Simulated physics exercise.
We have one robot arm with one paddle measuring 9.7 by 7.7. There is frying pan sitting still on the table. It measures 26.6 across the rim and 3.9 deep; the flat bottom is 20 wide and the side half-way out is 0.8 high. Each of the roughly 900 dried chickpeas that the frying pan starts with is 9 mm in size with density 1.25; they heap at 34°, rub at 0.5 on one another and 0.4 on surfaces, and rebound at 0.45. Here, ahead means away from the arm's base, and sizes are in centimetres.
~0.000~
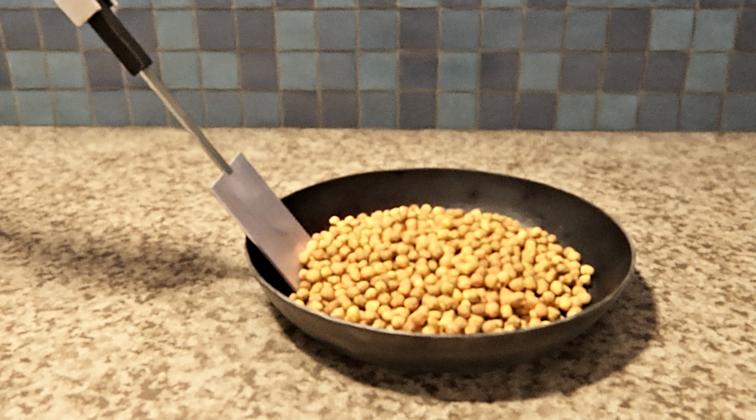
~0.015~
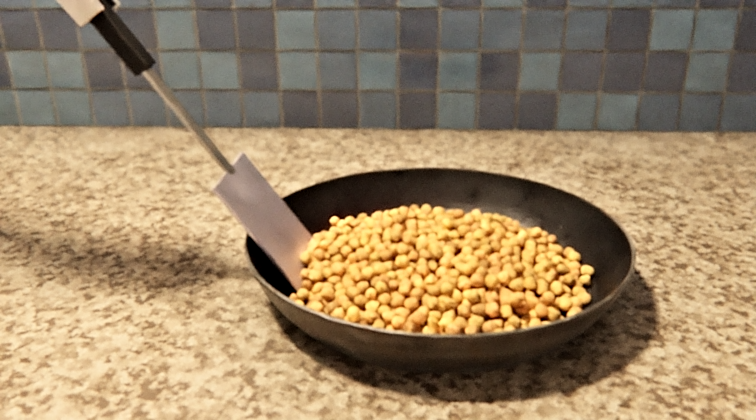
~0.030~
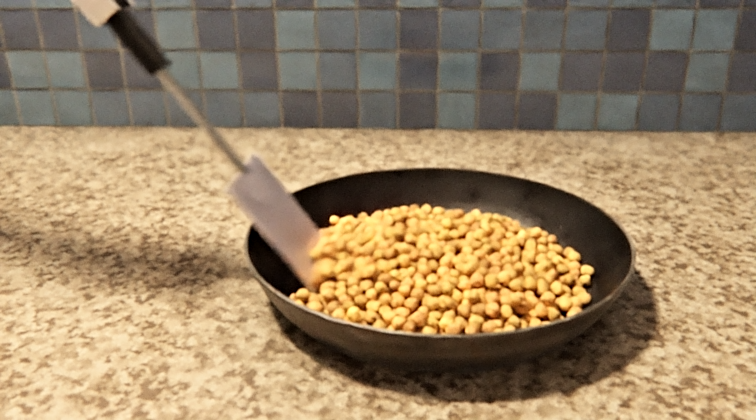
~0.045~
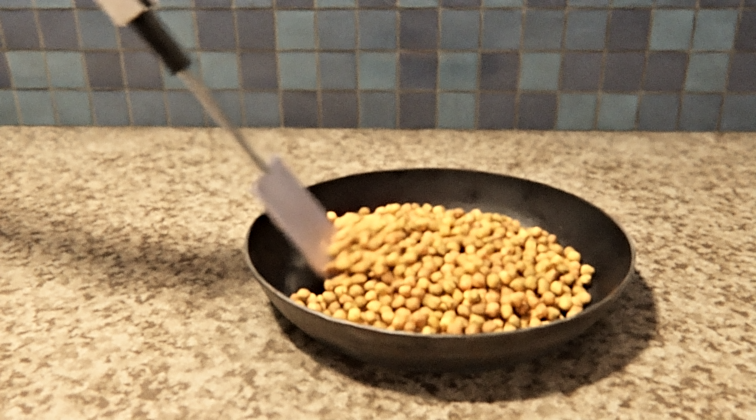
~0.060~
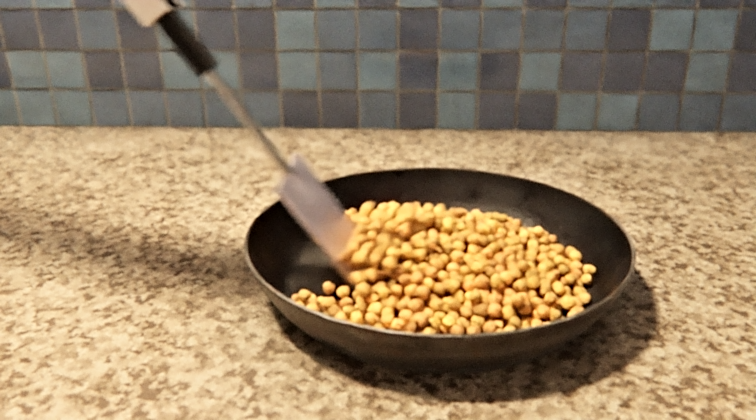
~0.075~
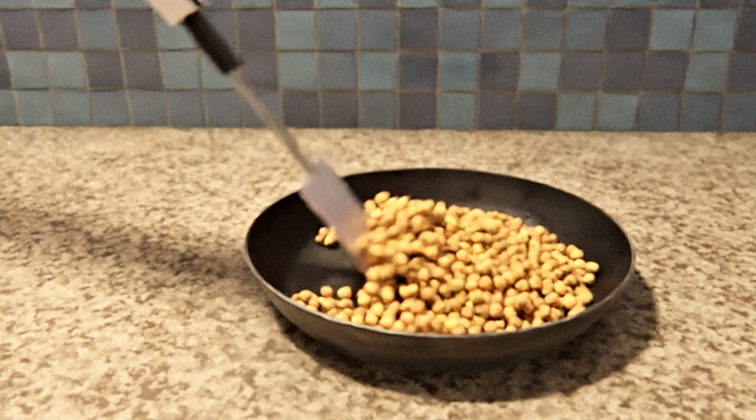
A paddle pushes through the heap of small yellowish pieces in a dark pan, moving right.
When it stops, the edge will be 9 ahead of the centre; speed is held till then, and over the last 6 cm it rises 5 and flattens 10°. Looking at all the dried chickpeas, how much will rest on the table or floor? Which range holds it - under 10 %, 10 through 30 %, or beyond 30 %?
The range 10 through 30 % holds it.
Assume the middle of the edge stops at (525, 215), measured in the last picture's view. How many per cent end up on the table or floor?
Estimate: Approx. 15 %.
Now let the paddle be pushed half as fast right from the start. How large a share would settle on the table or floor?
5 per cent, roughly.
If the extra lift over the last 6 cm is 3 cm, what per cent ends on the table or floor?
I'd say close to 15 per cent.
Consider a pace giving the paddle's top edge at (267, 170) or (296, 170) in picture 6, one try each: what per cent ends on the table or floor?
Roughly 5 and 10 percent.
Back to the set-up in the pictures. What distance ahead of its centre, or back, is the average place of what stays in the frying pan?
About 4.0 cm ahead.
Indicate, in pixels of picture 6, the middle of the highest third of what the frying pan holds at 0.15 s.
It is centred at about (504, 238).
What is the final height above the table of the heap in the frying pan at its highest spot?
Some 4.5 cm above the table.
By 0.11 s, sloping 55°, highest piece 9 above the table; 900 in the frying pan.
By 0.15 s, sloping 52°, highest piece 10 above the table; 899 in the frying pan, 1 on the blade or in flight.
By 0.37 s, sloping 45°, highest piece 6 above the table; 767 in the frying pan, 131 on the table or floor, 2 on the blade or in flight.
By 1.42 s, sloping 45°, highest piece 4 above the table; 767 in the frying pan, 133 on the table or floor.
Final count, 767 in the frying pan, 133 on the table or floor. That is 15 % on the table or floor.
